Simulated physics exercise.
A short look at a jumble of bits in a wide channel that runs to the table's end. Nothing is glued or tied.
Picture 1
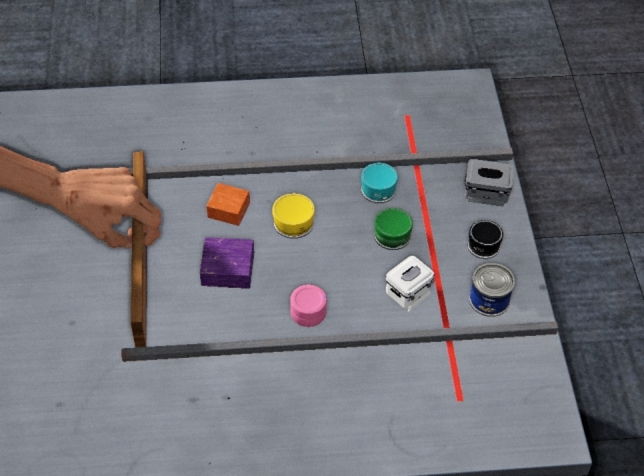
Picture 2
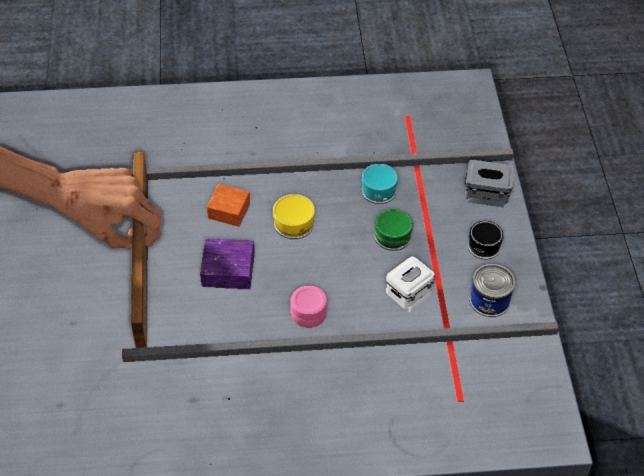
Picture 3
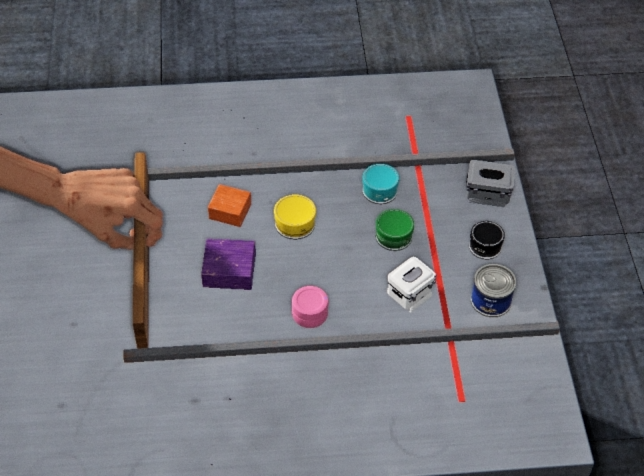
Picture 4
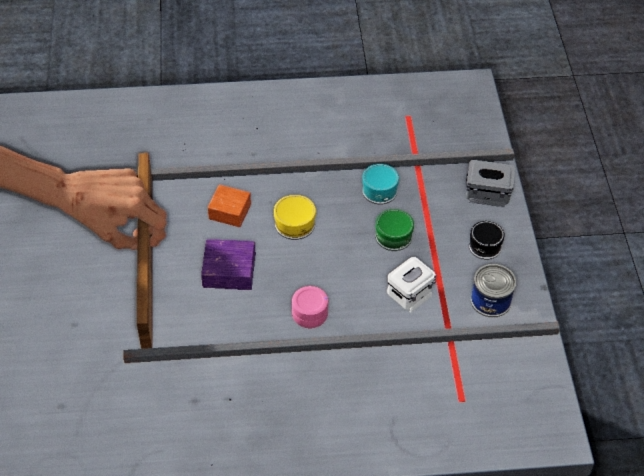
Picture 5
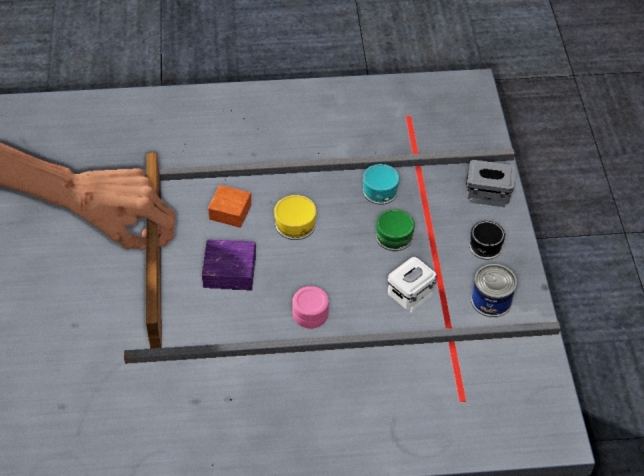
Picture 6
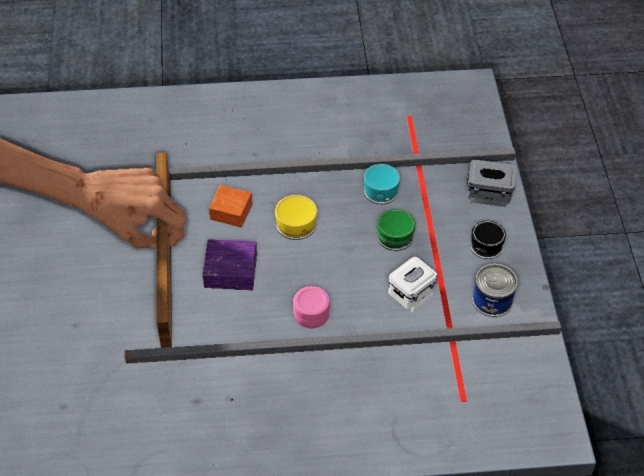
At first, a hand holds an upright wooden board still at the left end of a channel on a grey table, with colourful blocks, pots and tins spread out towards a red line and beyond. Then the hand slides the board a short way right, closer to the orange and purple blocks, without touching them.
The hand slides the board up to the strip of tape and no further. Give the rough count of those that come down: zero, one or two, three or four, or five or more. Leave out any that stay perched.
As it turns out, the number that fall off is zero.
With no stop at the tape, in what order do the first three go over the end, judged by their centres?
Earliest first: The grey case, then the black tin, then the green pot.
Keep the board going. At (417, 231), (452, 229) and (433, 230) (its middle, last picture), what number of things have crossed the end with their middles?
It would be 0, 1 and 0.
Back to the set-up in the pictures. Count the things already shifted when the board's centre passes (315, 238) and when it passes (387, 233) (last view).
First 4, then 7.
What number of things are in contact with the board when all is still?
The number is 4.
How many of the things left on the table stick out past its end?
Overhanging: 1.
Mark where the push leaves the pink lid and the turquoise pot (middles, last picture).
Near (464, 300) and (474, 178).
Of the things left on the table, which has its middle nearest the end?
That is the grey case.
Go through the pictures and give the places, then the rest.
Grey case (489, 183); black tin (485, 240); blue tin (492, 290); board (140, 246); tape (431, 244), in the first picture.
Black tin (485, 240); orange block (229, 205), in the second picture.
Blue tin (493, 291); board (141, 248), in the third picture.
Grey case (490, 183); turquoise pot (380, 184), in the fourth picture.
Black tin (487, 240); yellow pot (295, 218), in the fifth picture.
Grey case (491, 183); black tin (488, 240); blue tin (495, 290); board (164, 247); tape (434, 245), in the sixth picture.
Soon after, none off yet; grey case at rest near (491, 183); black tin at rest near (488, 240); blue tin at rest near (495, 290).
At rest, the number that fall off is zero.
